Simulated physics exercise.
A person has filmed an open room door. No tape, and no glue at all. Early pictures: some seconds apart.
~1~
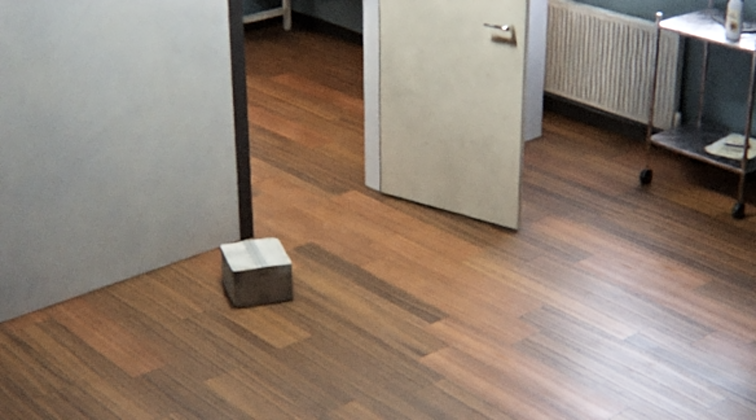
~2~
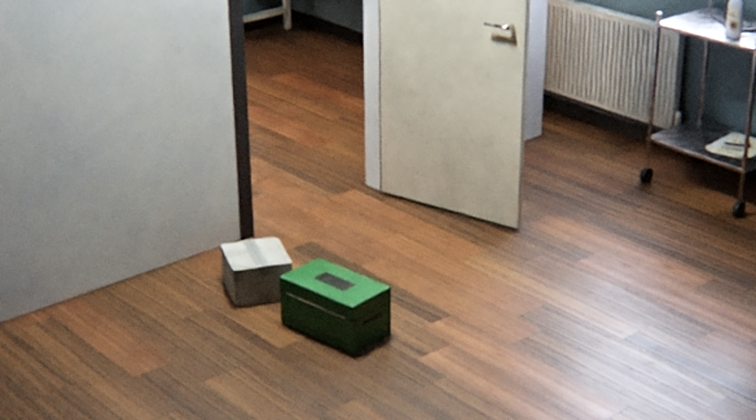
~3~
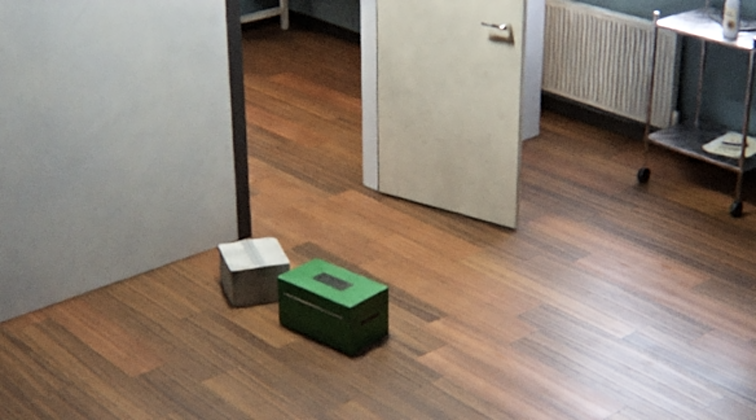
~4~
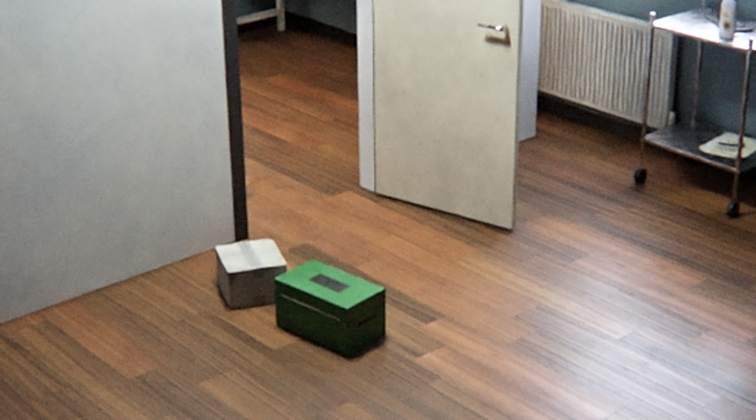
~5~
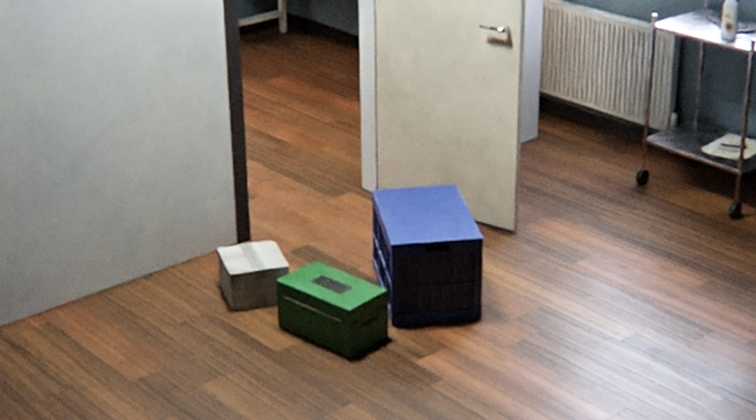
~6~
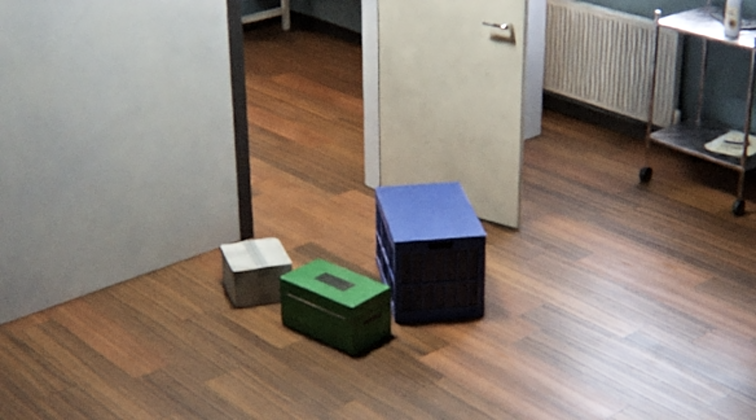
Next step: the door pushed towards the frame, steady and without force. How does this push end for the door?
So the door meets the frame after all.
Then, 0.70 s later than the last frame, door 79° open.
Then, 1.10 s later than the last frame, door 50° open.
Then, 1.50 s later than the last frame, door 18° open.
When it is over, door 0° open; all 3 as before. End places, in pixels of the last picture, blue chest near (428, 250).
